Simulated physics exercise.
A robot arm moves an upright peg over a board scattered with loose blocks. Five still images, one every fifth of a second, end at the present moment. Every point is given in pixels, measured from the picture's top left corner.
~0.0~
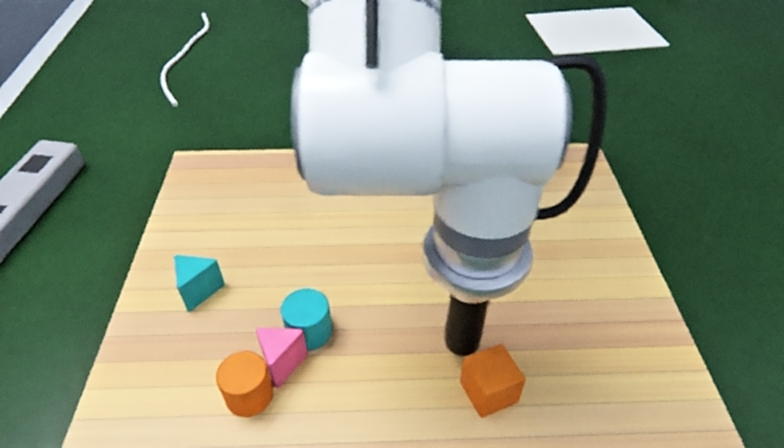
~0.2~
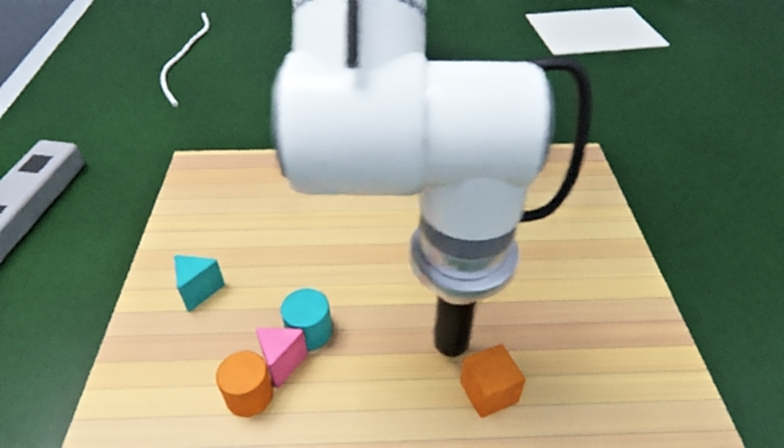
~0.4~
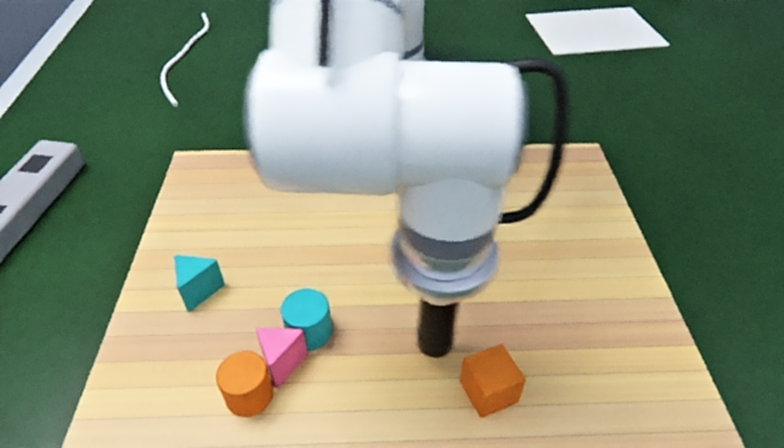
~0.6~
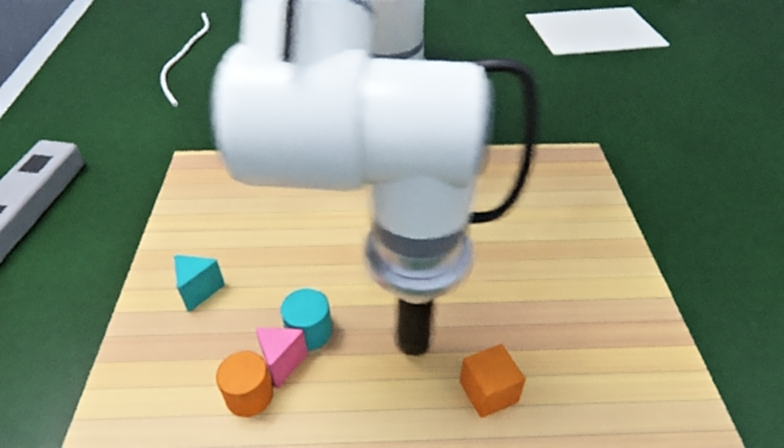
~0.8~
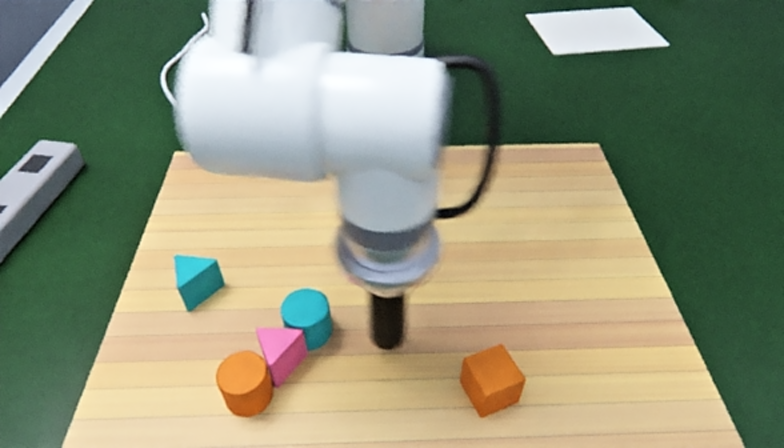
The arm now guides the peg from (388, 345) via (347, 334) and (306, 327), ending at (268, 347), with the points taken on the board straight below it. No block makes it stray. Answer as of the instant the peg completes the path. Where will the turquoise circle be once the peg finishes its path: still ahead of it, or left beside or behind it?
The block gets away.
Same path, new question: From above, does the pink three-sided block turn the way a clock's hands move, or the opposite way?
It spins against the clock.
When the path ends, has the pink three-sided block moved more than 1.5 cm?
Final answer: No.
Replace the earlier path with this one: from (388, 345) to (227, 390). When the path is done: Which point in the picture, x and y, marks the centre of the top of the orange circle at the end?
My prediction: (184, 402).
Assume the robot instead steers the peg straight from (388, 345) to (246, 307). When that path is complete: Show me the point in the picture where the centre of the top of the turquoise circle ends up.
The middle of its upper face will lie at (199, 302).
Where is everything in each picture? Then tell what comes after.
Lower end of the peg at (462, 341), tops of blocks, orange circle at (241, 372), pink three-sided block at (276, 340), turquoise circle at (305, 306), orange four-sided block at (495, 368), in the first frame.
Peg at (451, 343), blocks as before, in the second frame.
Peg at (435, 343), blocks as before, in the third frame.
Peg at (413, 342), blocks as before, in the fourth frame.
Peg at (388, 336), orange circle at (241, 372), pink three-sided block at (276, 340), turquoise circle at (305, 306), orange four-sided block at (495, 368), in the fifth frame.
On the path given first. One third of the way, peg at (345, 325); nothing pushed yet.
Two thirds of the way, peg at (303, 318); turquoise circle at (258, 302).
At the end, peg at (265, 338); orange circle at (238, 376); pink three-sided block at (272, 349), turned 35° anticlockwise; turquoise circle at (227, 306); orange four-sided block not moved.
